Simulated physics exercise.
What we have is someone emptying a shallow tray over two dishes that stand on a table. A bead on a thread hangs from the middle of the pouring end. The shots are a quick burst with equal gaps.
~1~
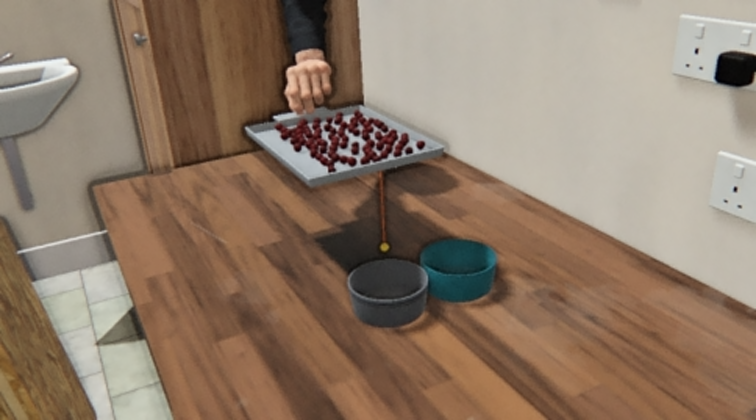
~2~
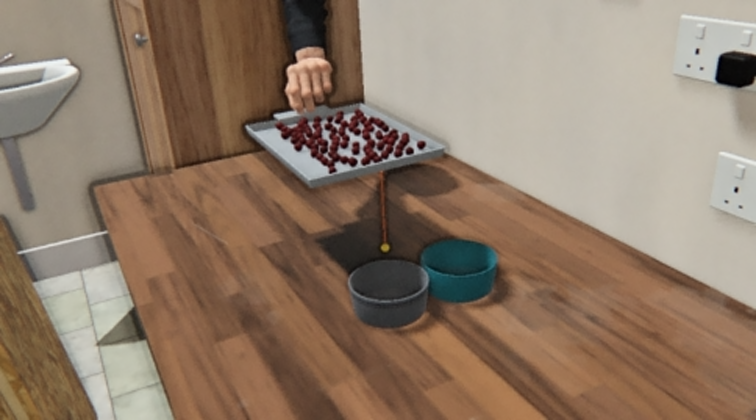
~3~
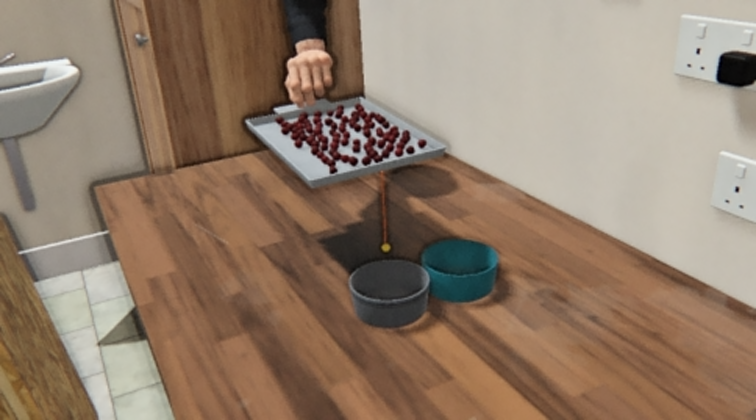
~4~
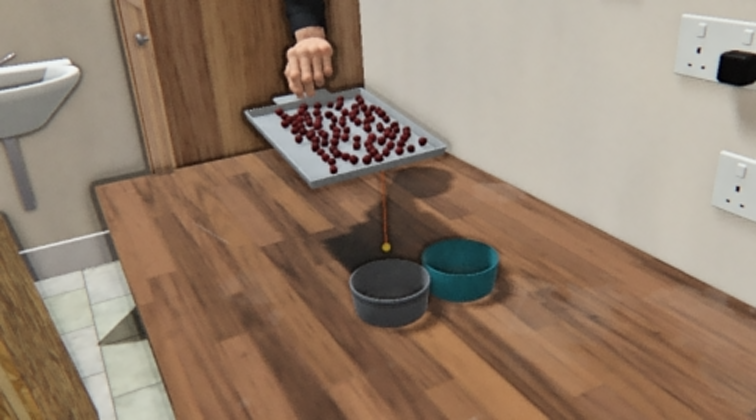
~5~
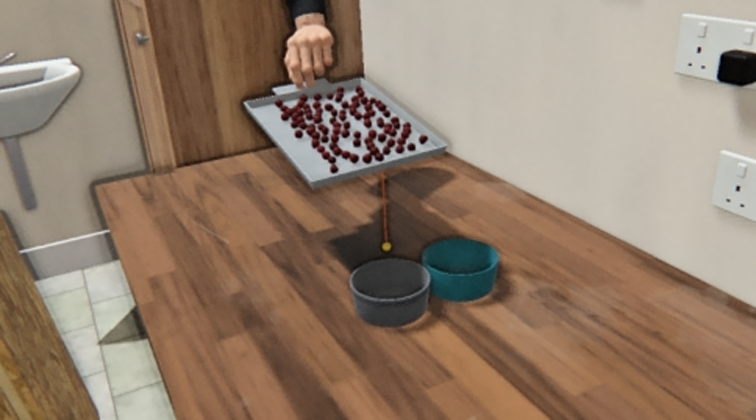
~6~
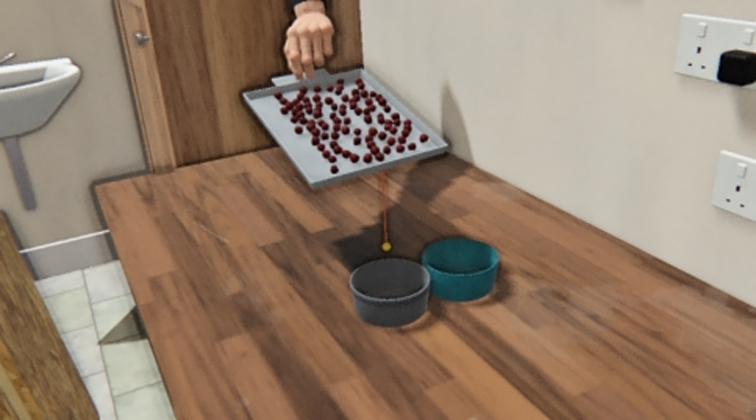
We see a hand holding a shallow grey tray of small dark red cherries above a grey dish and a teal dish on a wooden table, gradually raising its back edge so the tray tilts slightly toward the front.
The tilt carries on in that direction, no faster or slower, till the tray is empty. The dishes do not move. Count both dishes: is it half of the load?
Caught overall: Over half.
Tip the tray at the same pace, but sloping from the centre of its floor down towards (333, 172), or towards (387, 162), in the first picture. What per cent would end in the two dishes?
About 40 and 80 per cent.
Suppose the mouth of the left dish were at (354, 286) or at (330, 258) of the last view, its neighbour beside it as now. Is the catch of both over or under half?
At the first place the larger part, at the second below a half.
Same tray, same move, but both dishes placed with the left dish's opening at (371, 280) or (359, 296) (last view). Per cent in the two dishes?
Roughly 80 per cent, and 90 per cent.
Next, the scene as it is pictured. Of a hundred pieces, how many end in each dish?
The left dish has 50 per cent, the right dish has 10.
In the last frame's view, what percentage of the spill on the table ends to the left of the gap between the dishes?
Some 80 per cent.
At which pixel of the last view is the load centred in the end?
Near (390, 305).
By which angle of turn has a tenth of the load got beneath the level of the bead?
Roughly 100°.
Soon, tray tipped steeply; nearly all on the tray; a stray few in the air.
A while on, tray tipped right over; most on the tray; a stray few in the left dish; a small part outside both; a small part in the air.
Towards the end, tray tipped past a quarter turn; about half in the left dish; a small part in the right dish; about a third outside both.
Finally, tray tipped past a quarter turn; about half in the left dish; a small part in the right dish; about a third outside both.
